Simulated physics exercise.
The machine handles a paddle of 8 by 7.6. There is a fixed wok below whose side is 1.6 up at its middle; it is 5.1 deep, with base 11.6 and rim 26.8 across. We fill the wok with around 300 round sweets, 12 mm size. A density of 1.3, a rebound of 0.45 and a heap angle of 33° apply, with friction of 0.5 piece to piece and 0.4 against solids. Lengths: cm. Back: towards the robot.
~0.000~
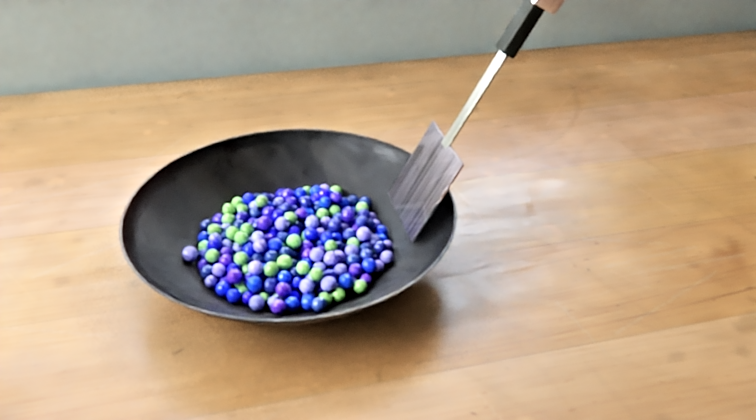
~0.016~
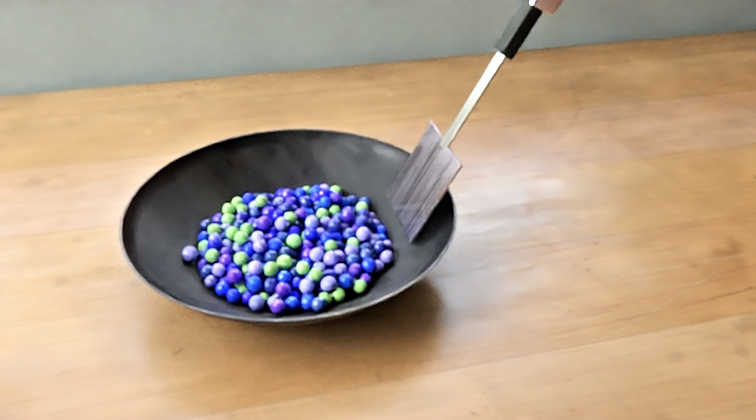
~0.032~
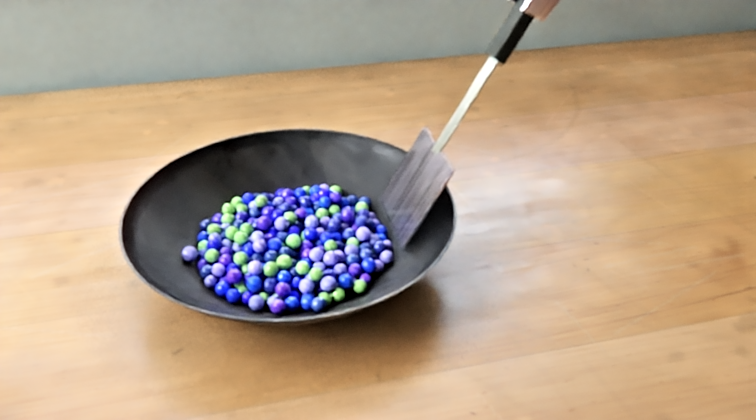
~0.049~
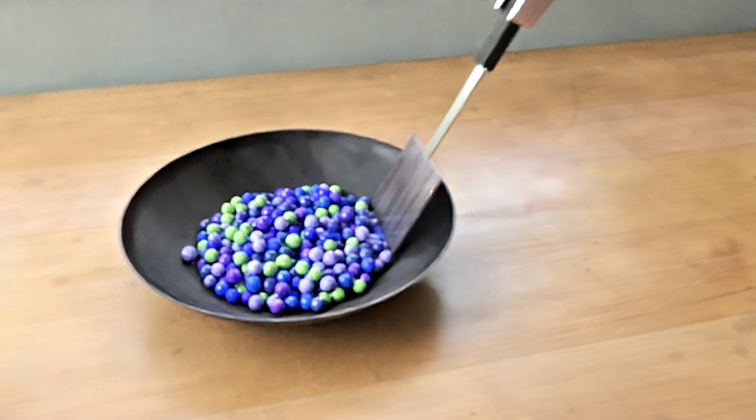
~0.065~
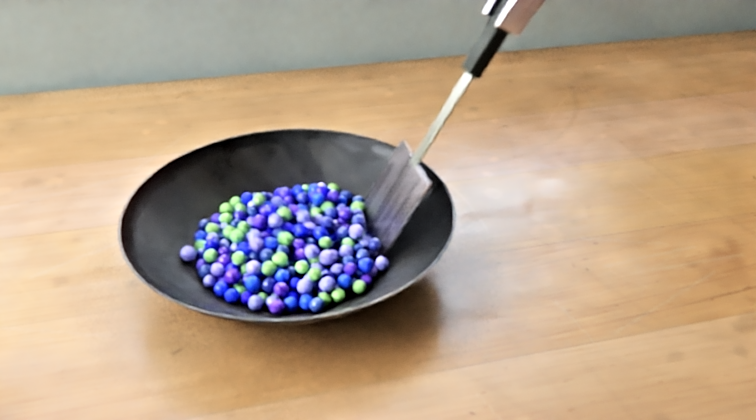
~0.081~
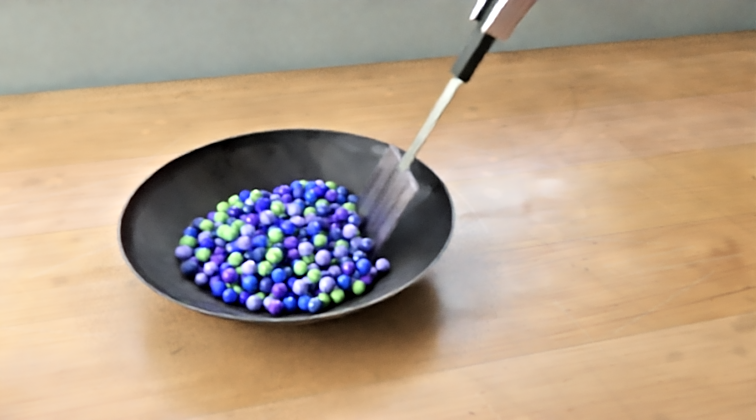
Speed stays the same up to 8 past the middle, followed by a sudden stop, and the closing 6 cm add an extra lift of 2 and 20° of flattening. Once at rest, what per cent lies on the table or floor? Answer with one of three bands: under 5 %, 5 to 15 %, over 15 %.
5 to 15 %.
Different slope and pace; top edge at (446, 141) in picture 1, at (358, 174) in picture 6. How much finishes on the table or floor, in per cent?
Some 35 percent ends up on the table or floor.
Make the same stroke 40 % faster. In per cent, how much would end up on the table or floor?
Roughly 25 per cent, I'd say.
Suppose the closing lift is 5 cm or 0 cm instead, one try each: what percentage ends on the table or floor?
Result, in order: Approx. 5 % and 10 %.
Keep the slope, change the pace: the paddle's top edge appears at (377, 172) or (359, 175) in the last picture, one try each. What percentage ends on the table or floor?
First try around 25 %, second try around 35 %.
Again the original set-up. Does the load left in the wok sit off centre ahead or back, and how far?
Offset forward: Around 4.5 cm.
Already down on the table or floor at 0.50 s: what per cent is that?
Share at that moment: About 6 %.
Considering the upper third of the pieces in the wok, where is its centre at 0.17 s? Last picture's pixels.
Around (234, 245).
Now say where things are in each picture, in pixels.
In the first picture, the paddle top edge at (448, 142), sloping 61°; upper third of the load around (292, 236), from x 190 to 385, top at y 190; 302 in the wok.
In the second picture, the paddle top edge at (446, 143), sloping 61°; upper third of the load around (292, 236), from x 190 to 385, top at y 190.
In the third picture, the paddle top edge at (439, 148), sloping 61°; upper third of the load around (292, 236), from x 190 to 385, top at y 190.
In the fourth picture, the paddle top edge at (427, 155), sloping 61°; upper third of the load around (292, 235), from x 190 to 385, top at y 190.
In the fifth picture, the paddle top edge at (416, 161), sloping 61°; upper third of the load around (299, 233), from x 190 to 380, top at y 190.
In the sixth picture, the paddle top edge at (404, 165), sloping 61°; upper third of the load around (286, 232), from x 185 to 385, top at y 185; 302 in the wok.
After 0.17 s, sloping 61°, highest piece 4 above the table; 302 in the wok.
After 0.26 s, sloping 53°, highest piece 6 above the table; 302 in the wok.
After 0.50 s, sloping 41°, highest piece 6 above the table; 281 in the wok, 18 on the table or floor, 3 on the blade or in flight.
After 1.55 s, sloping 41°, highest piece 6 above the table; 281 in the wok, 21 on the table or floor.
In the end, 281 in the wok, 21 on the table or floor. That is 7 % on the table or floor.
